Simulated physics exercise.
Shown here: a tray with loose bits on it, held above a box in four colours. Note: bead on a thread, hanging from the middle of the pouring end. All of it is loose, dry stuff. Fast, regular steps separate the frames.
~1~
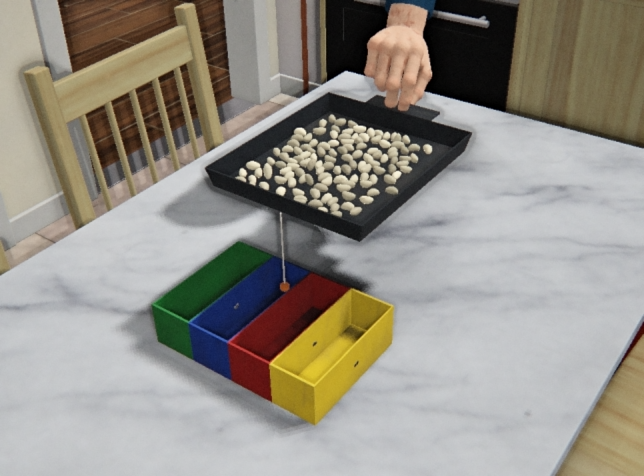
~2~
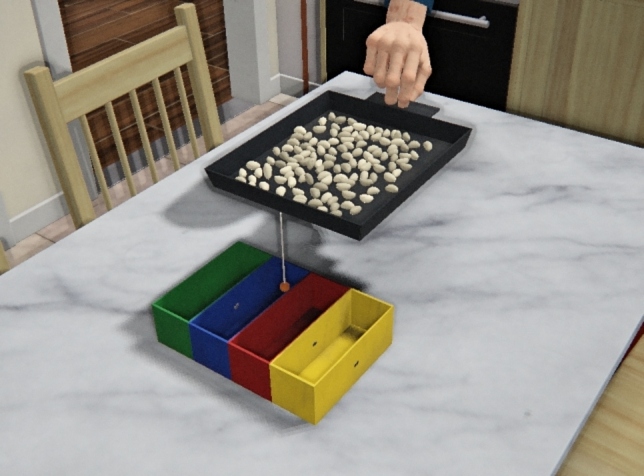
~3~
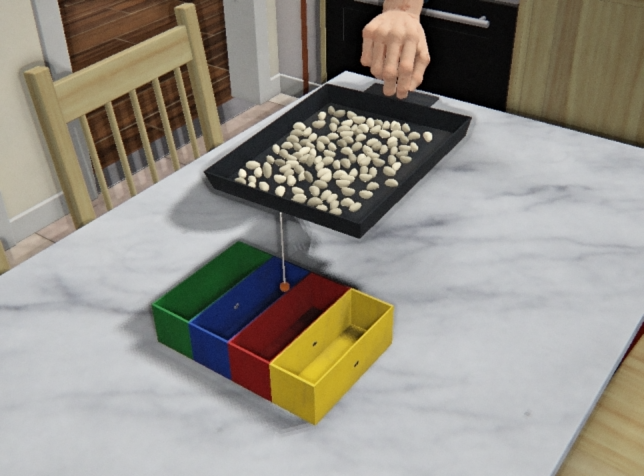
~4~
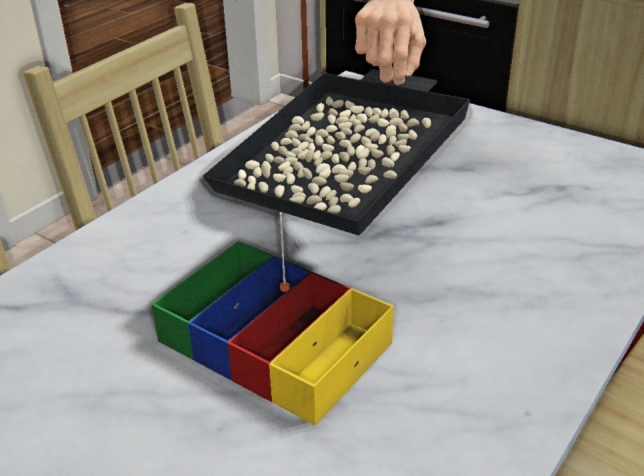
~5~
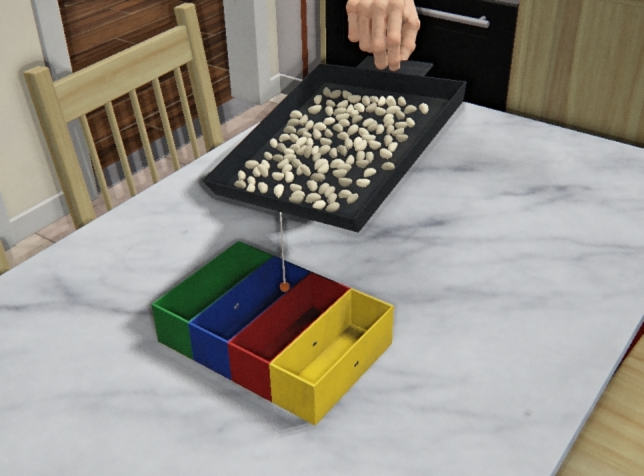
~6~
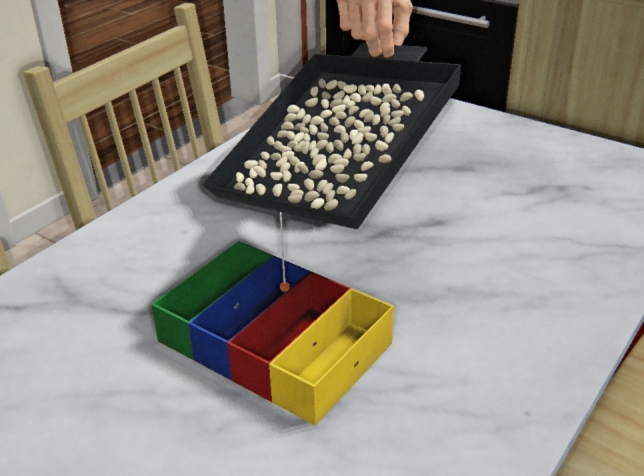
A black tray of loose white beans, gripped by a hand at its far edge, tilts gradually with its left corner lowest, above a box with green, blue, red and yellow cells, while the beans stay spread across it.
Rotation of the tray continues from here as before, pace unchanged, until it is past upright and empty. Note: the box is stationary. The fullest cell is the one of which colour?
The fullest cell is the green one.
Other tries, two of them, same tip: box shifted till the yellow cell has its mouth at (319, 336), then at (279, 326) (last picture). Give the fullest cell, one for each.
The first time green comes out on top, the second time blue.
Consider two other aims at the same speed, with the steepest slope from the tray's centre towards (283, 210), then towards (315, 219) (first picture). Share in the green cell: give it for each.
Around 20 per cent first, around 0 per cent next.
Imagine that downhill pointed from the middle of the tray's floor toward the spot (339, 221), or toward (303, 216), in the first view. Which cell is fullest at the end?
Try 1 - that yellow cell; try 2 - the yellow one.
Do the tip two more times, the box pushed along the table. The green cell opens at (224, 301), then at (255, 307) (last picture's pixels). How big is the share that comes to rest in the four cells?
50 and 20 in a hundred, in turn.
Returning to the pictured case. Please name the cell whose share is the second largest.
The blue one.
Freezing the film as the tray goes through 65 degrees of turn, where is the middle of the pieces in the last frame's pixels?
Roughly at (261, 160).
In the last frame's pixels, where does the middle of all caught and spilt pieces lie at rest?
Once nothing moves, the middle sits near (220, 319).
Shortly afterwards, tray tipped steeply; the whole lot on the tray.
Next, tray tipped past a quarter turn; the bulk on the tray; a little in the green cell; only a few in the blue cell; only a few falling or outside the box.
Some moments later, tray tipped past a quarter turn; near half in the green cell; near a third in the blue cell; only a few in the red cell; a little falling or outside the box.
In the end, tray tipped past a quarter turn; near half in the green cell; near a third in the blue cell; only a few in the red cell; none at all in the yellow cell; a little outside the box.
